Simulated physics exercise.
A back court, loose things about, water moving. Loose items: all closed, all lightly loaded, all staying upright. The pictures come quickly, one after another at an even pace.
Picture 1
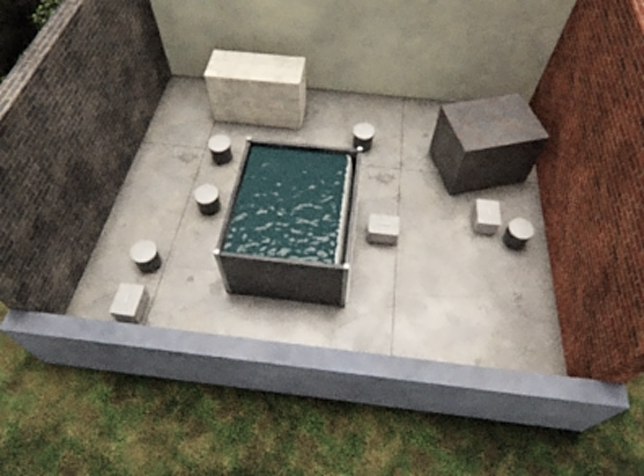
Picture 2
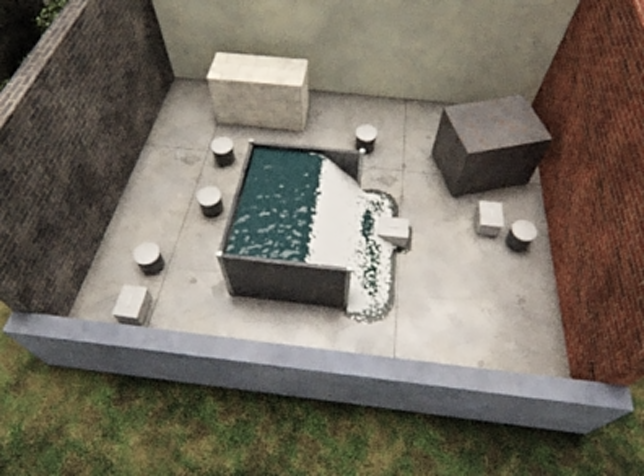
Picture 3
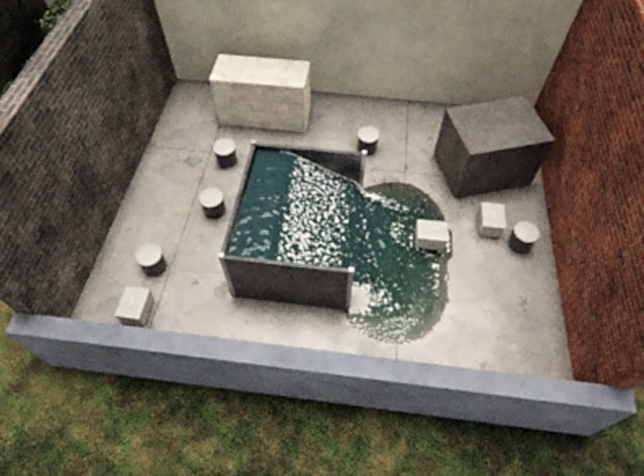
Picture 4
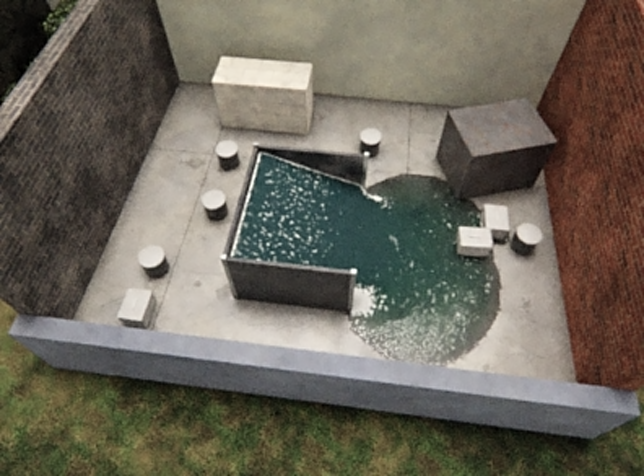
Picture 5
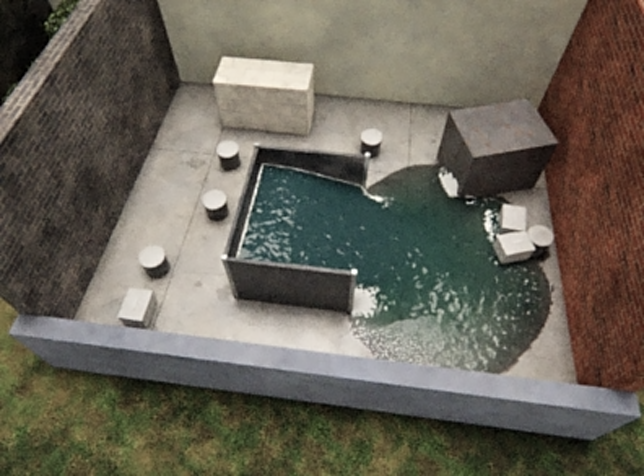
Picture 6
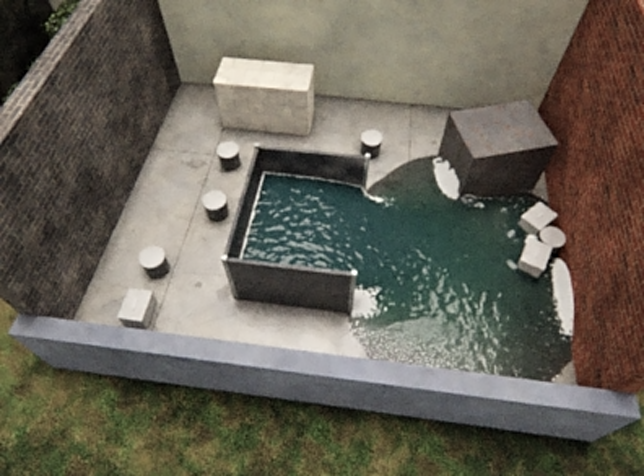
Dark green water pours from the open right side of a grey tank in a walled concrete court, seen from high above, with grass outside the low front wall. Pale boxes and round drums stand about, a cream block behind, a dark block near the red right wall. The spreading water pushes one pale box rightward to another box and a drum, then shifts all three, while the view barely moves.
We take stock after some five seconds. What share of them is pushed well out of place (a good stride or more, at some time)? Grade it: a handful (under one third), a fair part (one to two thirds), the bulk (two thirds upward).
A fair part.
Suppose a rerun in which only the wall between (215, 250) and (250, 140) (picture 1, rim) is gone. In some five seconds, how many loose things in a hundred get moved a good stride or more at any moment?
Near 80 in a hundred.
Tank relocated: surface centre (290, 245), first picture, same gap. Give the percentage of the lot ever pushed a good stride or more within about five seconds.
Roughly 80 %.
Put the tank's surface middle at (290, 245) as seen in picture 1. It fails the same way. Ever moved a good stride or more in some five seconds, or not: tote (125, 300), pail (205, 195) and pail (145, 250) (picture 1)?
In order: Remained close by, went well off, remained close by.
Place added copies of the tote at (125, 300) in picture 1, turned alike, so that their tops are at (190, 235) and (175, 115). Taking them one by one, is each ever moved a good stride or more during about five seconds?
Result, in sequence - short of that distance / short of that distance.
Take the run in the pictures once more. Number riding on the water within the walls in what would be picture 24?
3 in total.
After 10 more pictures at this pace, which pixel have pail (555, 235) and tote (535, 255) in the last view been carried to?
I'd say about (558, 191) for the first and about (561, 270) for the second.
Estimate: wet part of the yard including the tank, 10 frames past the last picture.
50 per cent.
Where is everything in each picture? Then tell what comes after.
A tote at (384, 224) rests on the ground; a tote at (488, 212), on the bottom; 0 of 8 have shifted, in the first frame.
A tote at (393, 227), on the bottom, close to its start; a tote at (491, 214) rests on the ground; 1 of 8 have shifted, in the second frame.
A tote at (433, 230), on the bottom, a stride from its start; a tote at (494, 215) rests on the ground; 1 of 8 have shifted, in the third frame.
A tote at (476, 237), on the bottom, a stride from its start; a tote at (496, 217) rests on the ground; 1 of 8 have shifted, in the fourth frame.
A tote at (516, 242) floats, far from its start; a tote at (514, 217) rests on the ground, close to its start; 3 of 8 have shifted, in the fifth frame.
A tote at (537, 253) floats, far from its start; a tote at (540, 216), on the bottom, a stride from its start; 3 of 8 have shifted, in the sixth frame.
A moment on, 2 of 8 are well off their spots; 3 afloat.
Next, 3 of 8 are well off their spots; 3 afloat.
Later, 2 of 8 are well off their spots; 3 afloat.
In the end, 4 of 8 are well off their spots, and 5 have been at some point; 5 afloat.
